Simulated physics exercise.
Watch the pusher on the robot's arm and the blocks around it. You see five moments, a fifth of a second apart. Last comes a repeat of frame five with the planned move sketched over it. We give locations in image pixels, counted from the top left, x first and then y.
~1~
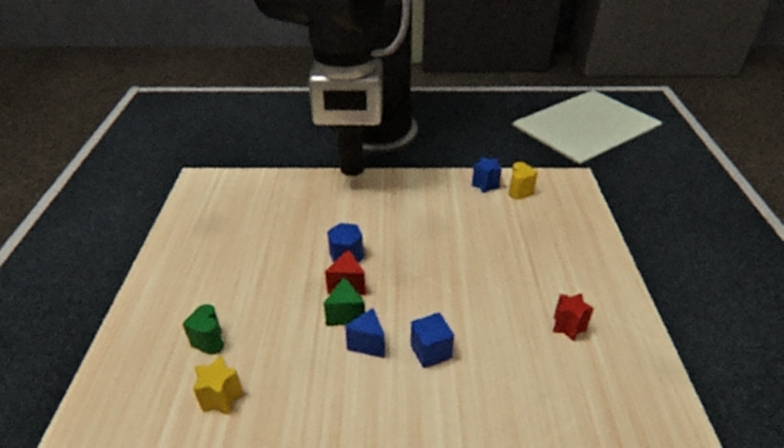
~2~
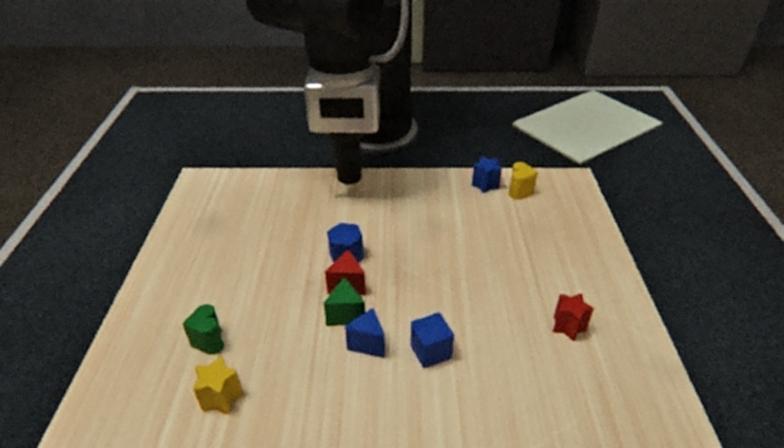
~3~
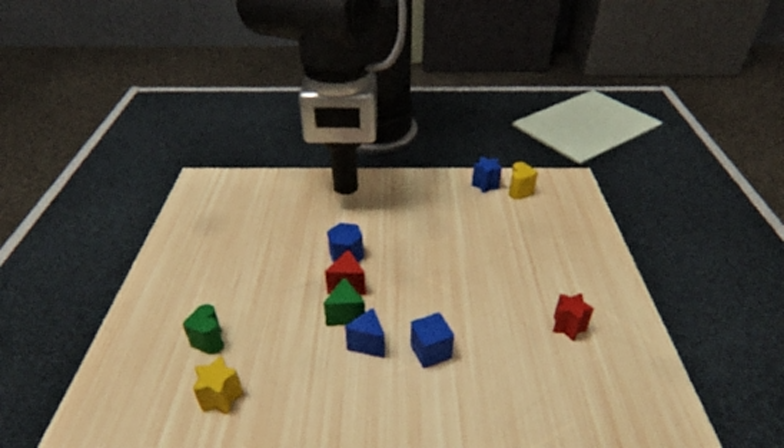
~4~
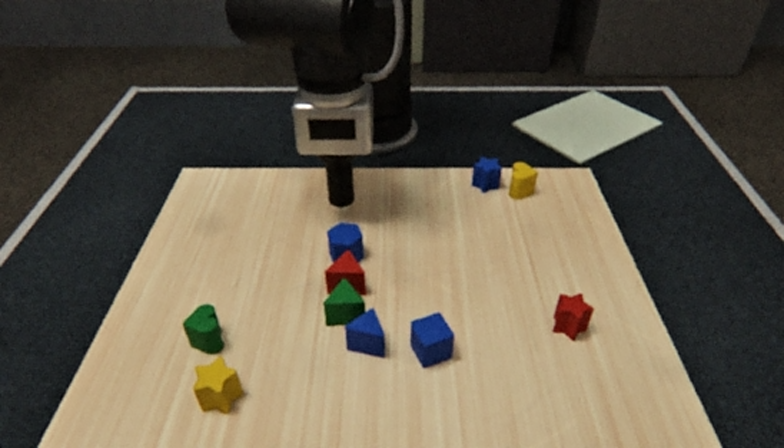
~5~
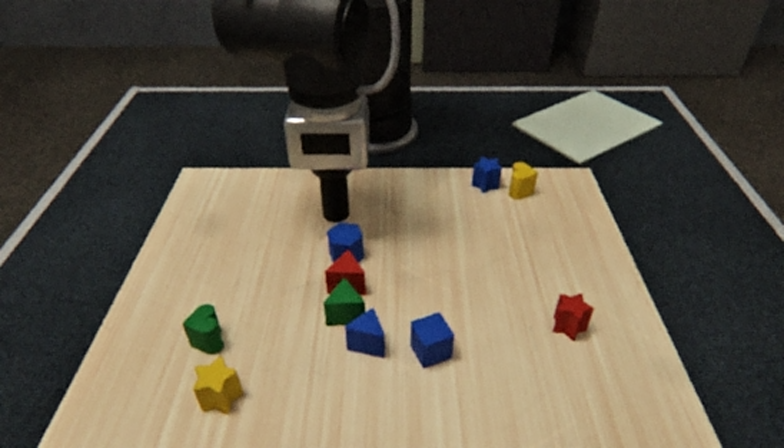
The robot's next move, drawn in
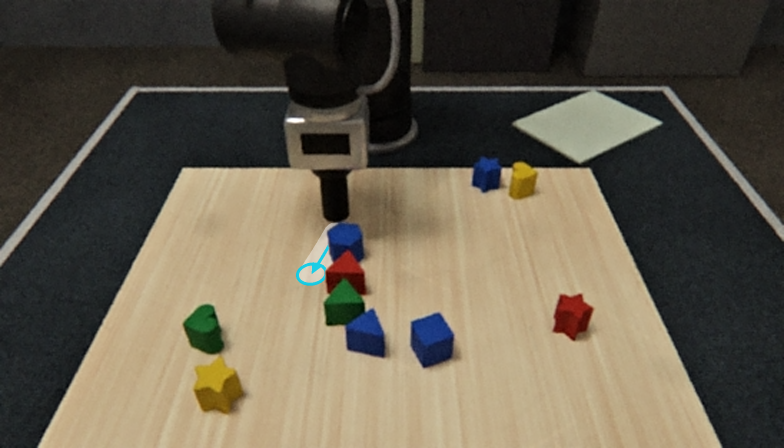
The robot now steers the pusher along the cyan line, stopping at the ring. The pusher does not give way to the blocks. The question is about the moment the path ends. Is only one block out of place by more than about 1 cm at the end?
Final answer: Yes.
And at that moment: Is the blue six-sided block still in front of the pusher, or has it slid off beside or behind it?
Fallen away.
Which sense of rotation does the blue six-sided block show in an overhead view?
Rotates counter-clockwise.
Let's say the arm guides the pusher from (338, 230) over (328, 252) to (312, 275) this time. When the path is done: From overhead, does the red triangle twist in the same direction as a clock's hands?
My answer is yes.
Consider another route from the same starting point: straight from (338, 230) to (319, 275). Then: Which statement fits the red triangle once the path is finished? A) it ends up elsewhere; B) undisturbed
A.
Drawn move, from (338, 230) to (312, 274).
What follows on the original path. Halfway along, pusher (324, 236); blue six-sided block (348, 240), turned 15° anticlockwise.
At the end, pusher (310, 258); green triangle still; blue six-sided block (348, 241), turned 20° anticlockwise; red triangle (347, 266), turned 15° clockwise.
